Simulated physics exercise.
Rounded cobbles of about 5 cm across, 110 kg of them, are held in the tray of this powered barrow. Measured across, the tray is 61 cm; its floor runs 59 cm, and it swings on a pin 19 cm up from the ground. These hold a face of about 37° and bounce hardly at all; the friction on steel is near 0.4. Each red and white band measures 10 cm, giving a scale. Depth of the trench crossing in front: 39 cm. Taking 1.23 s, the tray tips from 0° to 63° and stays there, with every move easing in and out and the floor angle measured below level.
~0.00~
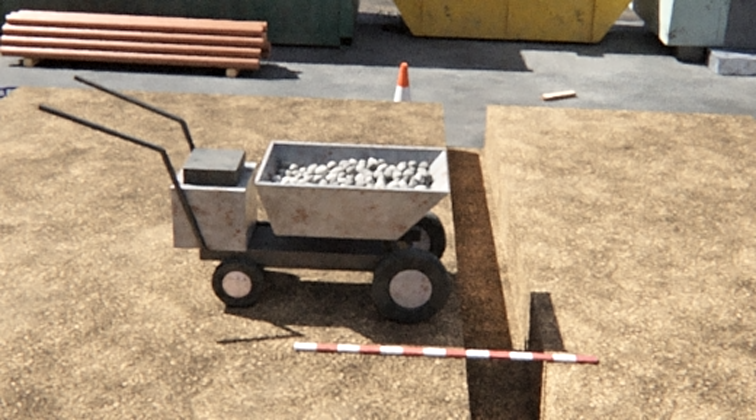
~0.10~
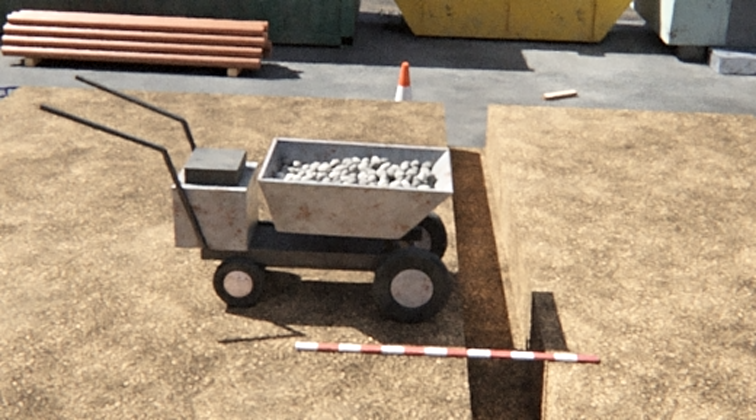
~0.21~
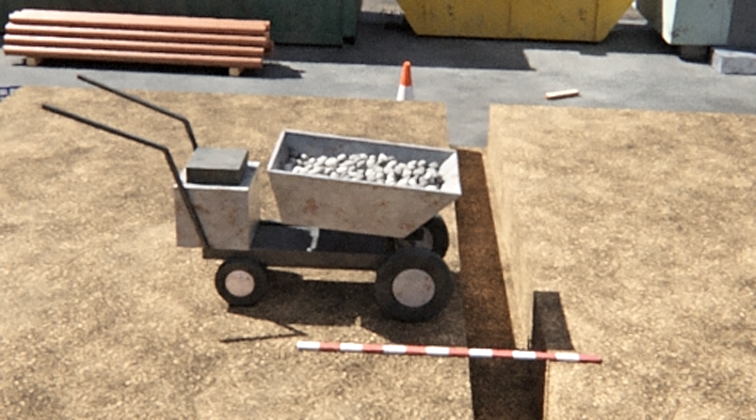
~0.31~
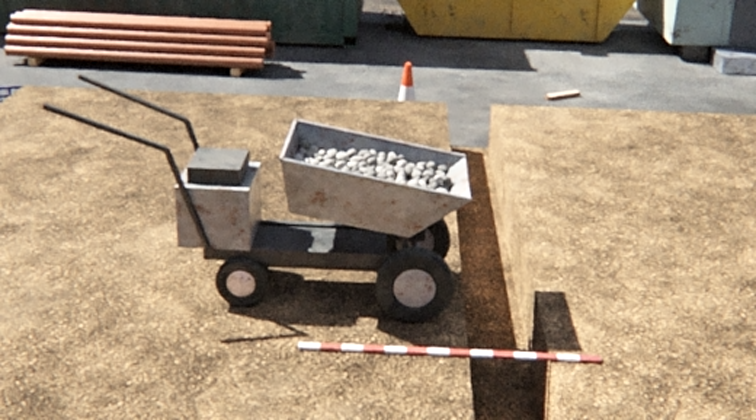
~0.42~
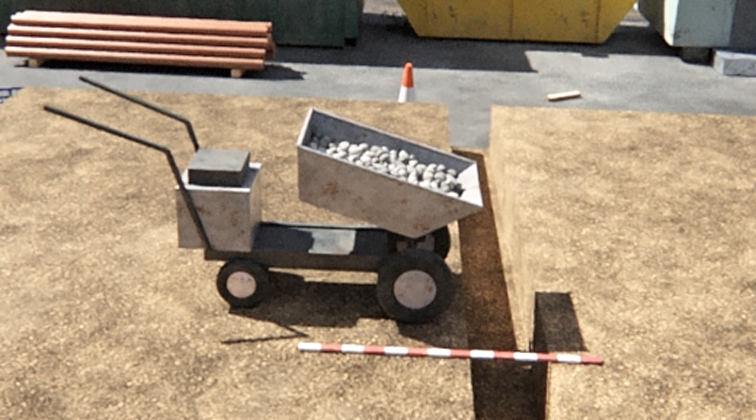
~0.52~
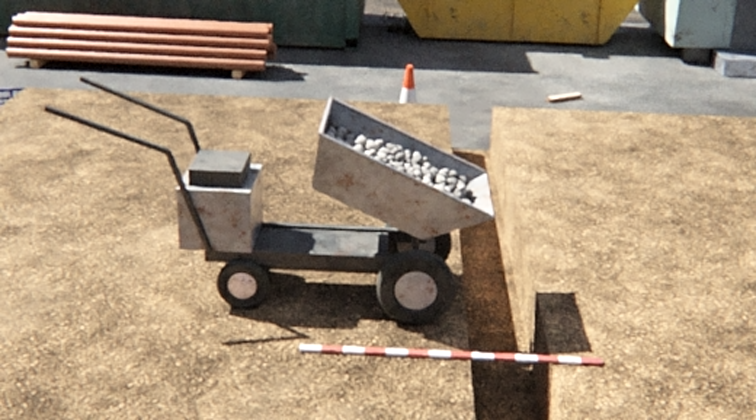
On a sunlit building site seen from slightly above and to the side, sandy gravel ground is cut by a narrow trench, with stacked orange pipes, a yellow skip and a traffic cone behind. A grey powered barrow with black wheels and handles holds pale cobbles, beside a red and white striped pole. The tray tilts steadily, its back rising and its front lip dipping rightward, while the chassis stays put.
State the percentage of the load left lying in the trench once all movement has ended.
The share left there is about 44 per cent.
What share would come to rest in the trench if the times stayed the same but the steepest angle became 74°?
Some 35% would finish there.
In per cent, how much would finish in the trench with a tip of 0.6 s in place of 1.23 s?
It would come to roughly 30 per cent.
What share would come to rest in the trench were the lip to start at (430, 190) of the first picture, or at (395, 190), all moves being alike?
The first gives about 65 percent and the second about 95 percent.
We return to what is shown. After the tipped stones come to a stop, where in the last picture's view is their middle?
Their centre sits close to (554, 299).
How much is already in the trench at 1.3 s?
About 5 per cent by then.
After 0.9 s the floor is at 53°; 100 % in the tray; the foremost stones are at (510, 233).
After 1.3 s the floor is at 63°; 77 % in the tray, 6 % in the trench, 16 % past the trench; the foremost stones are at (574, 286).
After 1.7 s the floor is at 63°; 40 % in the tray, 9 % in the trench, 51 % past the trench; the foremost stones are at (653, 302).
After 3.6 s the floor is at 63°; 0 % in the tray, 44 % in the trench, 56 % past the trench; the foremost stones are at (713, 314).
